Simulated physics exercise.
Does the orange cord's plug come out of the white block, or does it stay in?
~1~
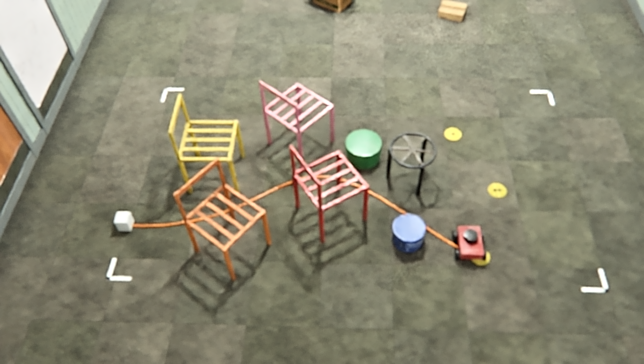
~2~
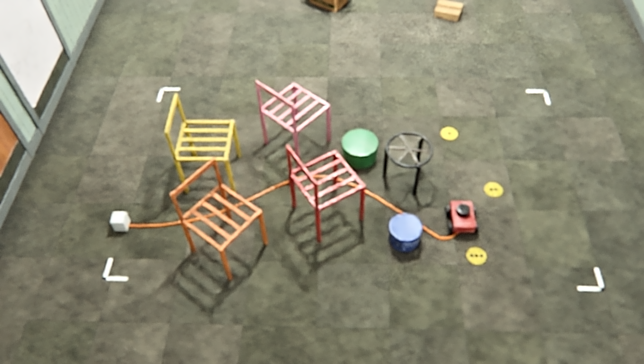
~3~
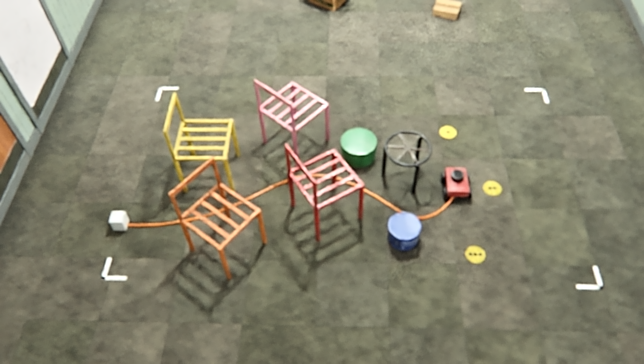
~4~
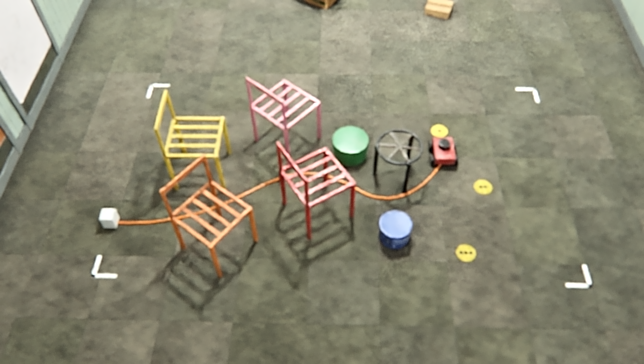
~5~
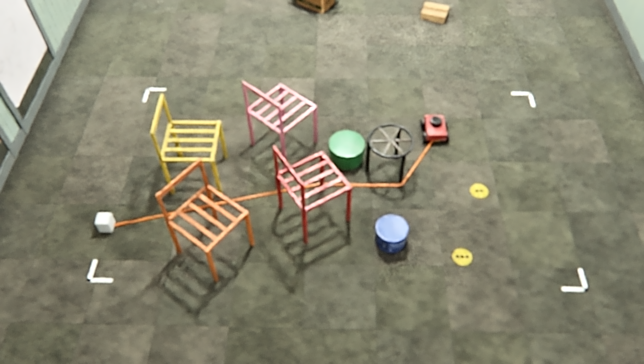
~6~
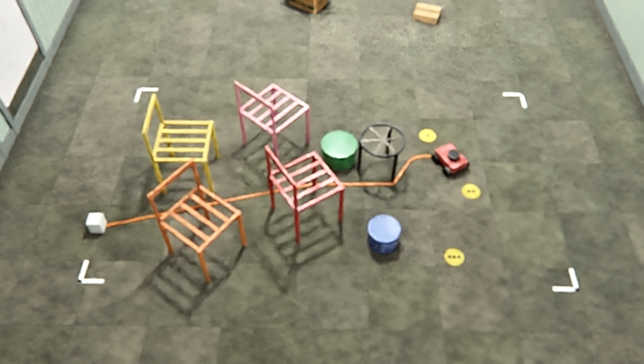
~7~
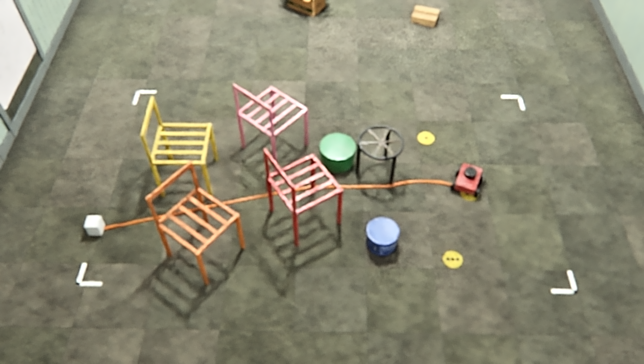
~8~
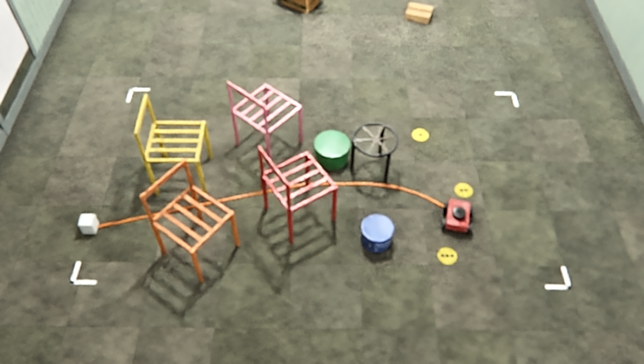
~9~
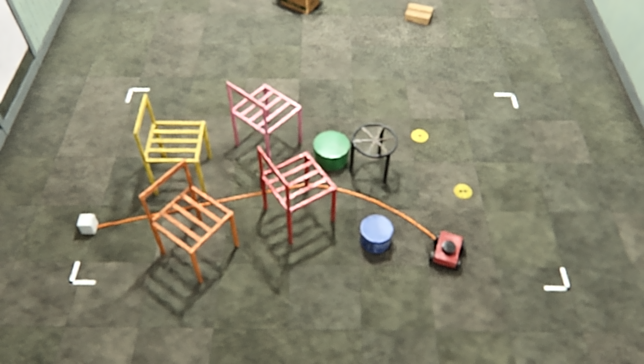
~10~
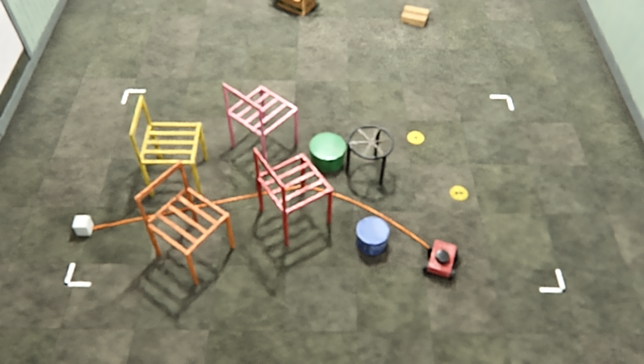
It stays in. The cord is still attached to the white block at the end, after the cart has come back down to the nearest yellow mark.
